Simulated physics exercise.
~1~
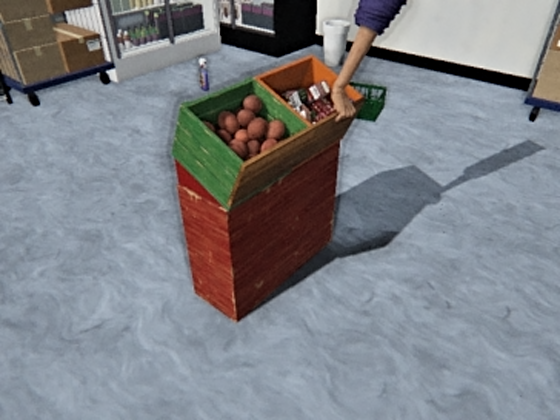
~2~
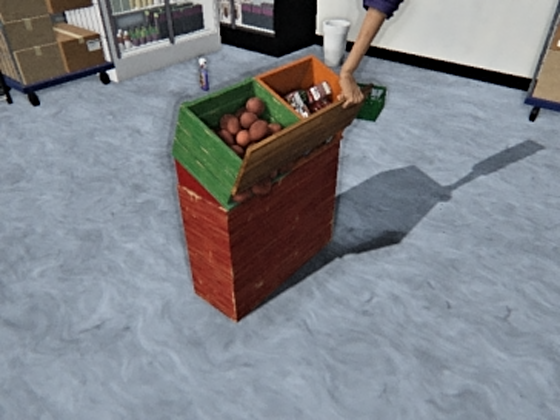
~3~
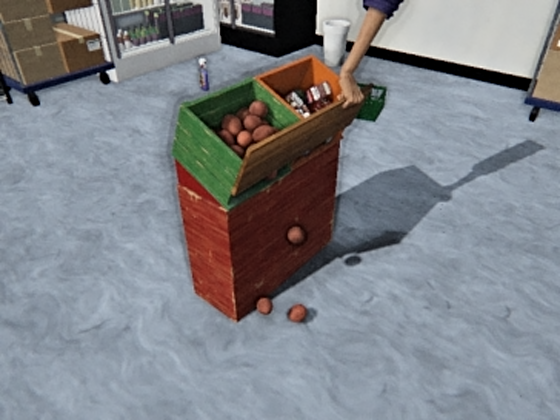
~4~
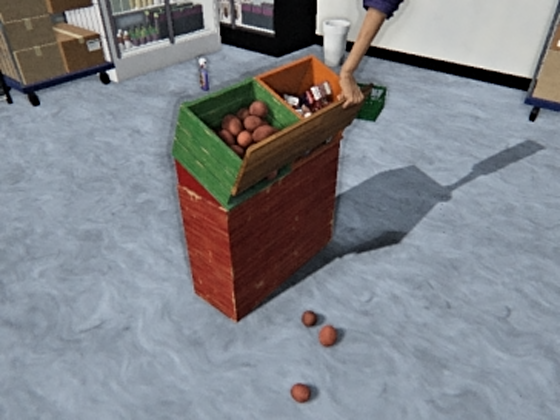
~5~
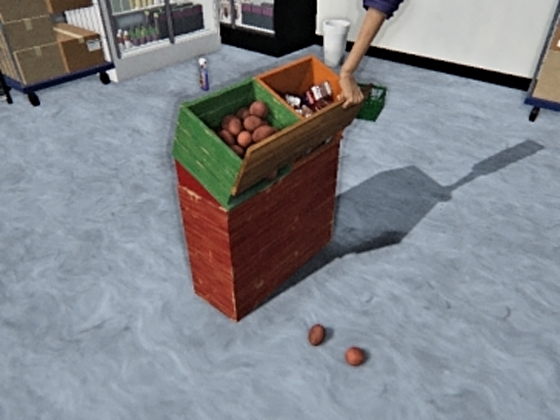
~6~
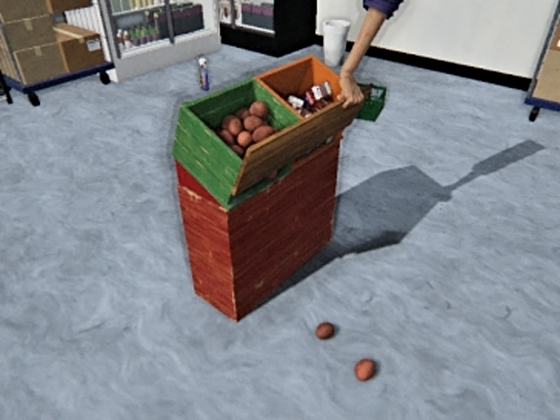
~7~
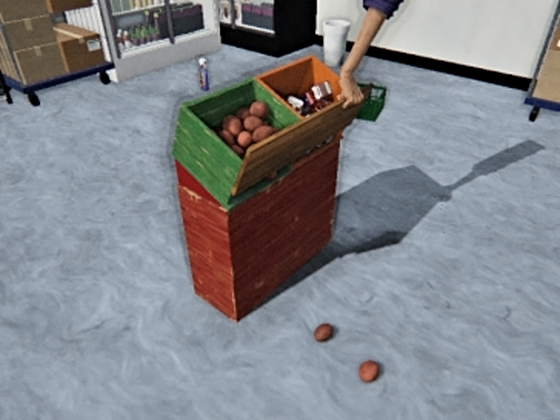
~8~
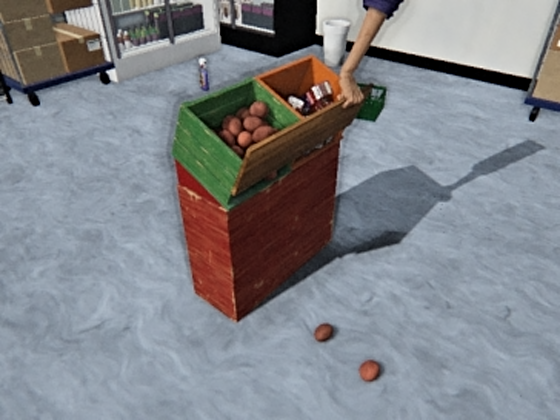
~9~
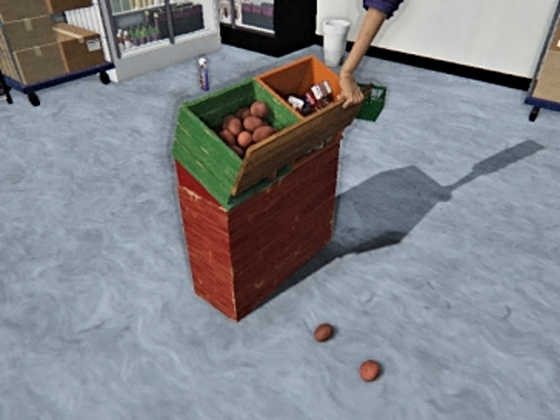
A red wooden stand topped by two open bins, green at left with red potatoes and orange at right with small cartons, stands on a grey-blue floor, seen from above. Boxes on trolleys and stocked shelves line the back of the room. A hand in a purple sleeve reaches in from the top and draws up the wooden gate along the bins' front. Three potatoes slip out beneath it, drop past the red side and roll forward. One rolls out of view, while two come to rest on the floor; the cartons and remaining potatoes stay in their bins.
